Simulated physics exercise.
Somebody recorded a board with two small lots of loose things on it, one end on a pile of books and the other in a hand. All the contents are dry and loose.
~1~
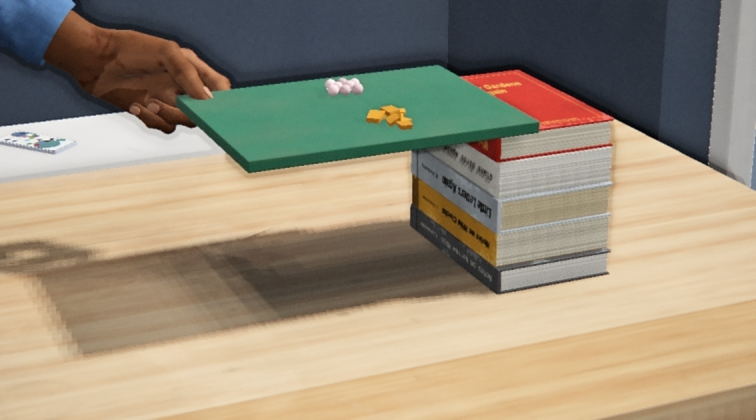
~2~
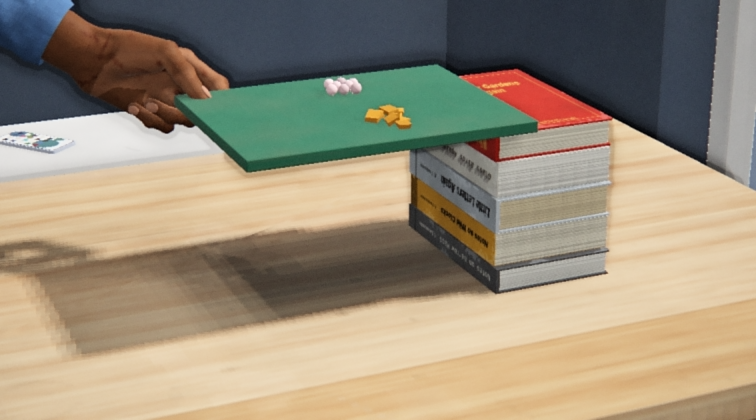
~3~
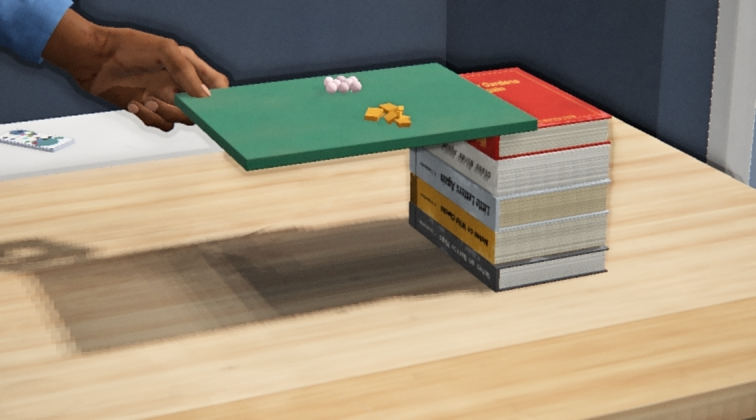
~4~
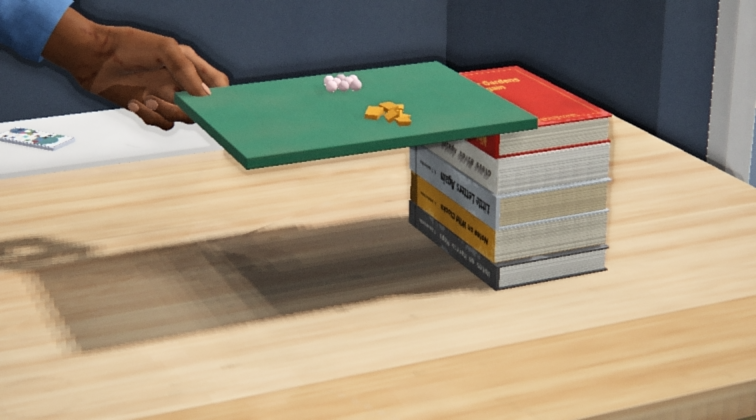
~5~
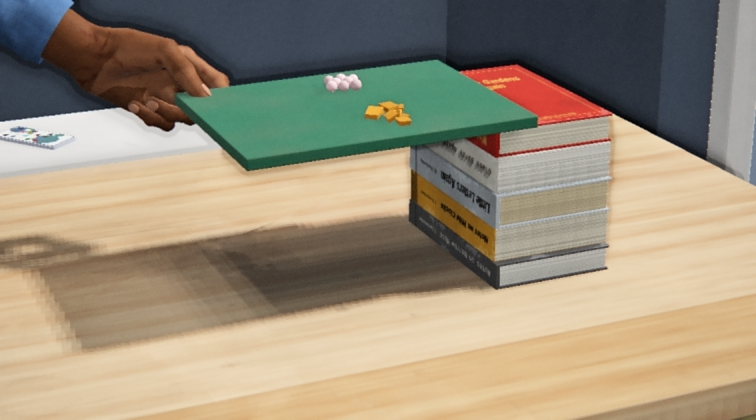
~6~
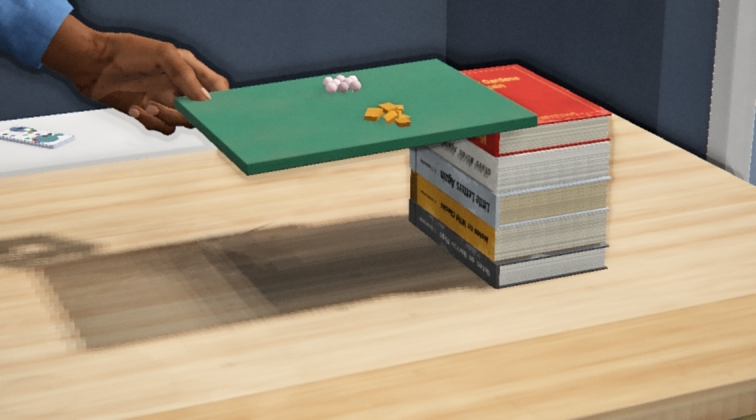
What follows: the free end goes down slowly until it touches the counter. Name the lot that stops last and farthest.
More distant lot.
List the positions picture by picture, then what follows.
The first picture shows held end of the board near (255, 163), level; book pile near (508, 113), tall, over half the board's length; front lot near (396, 117), a few small crackers; back lot near (338, 87), a few sugar pearls.
The second picture shows held end of the board near (253, 162), level; back lot near (336, 87).
The third picture shows held end of the board near (253, 161), level; front lot near (394, 115).
The fourth picture shows held end of the board near (253, 159), level; back lot near (336, 83).
The fifth picture shows held end of the board near (253, 161), level; front lot near (395, 113).
The sixth picture shows held end of the board near (253, 165), down by 2°; book pile near (507, 108); front lot near (394, 114), not moving; back lot near (336, 85), not moving.
Then, 0.38 s on from there, board sloping at 13°; front lot the whole lot still on the board; back lot the whole lot still on the board.
Then, 0.86 s on from there, board sloping at 28°; front lot the whole lot still on the board; back lot mostly up to a board's length out.
Then, 1.37 s on from there, board resting at 40°; front lot mostly at the foot of the board; back lot mostly up to a board's length out.
In the end, board resting at 40°; front lot mostly at the foot of the board; back lot mostly one to two board lengths out, near a third gone off the counter; the back lot has gone farther.
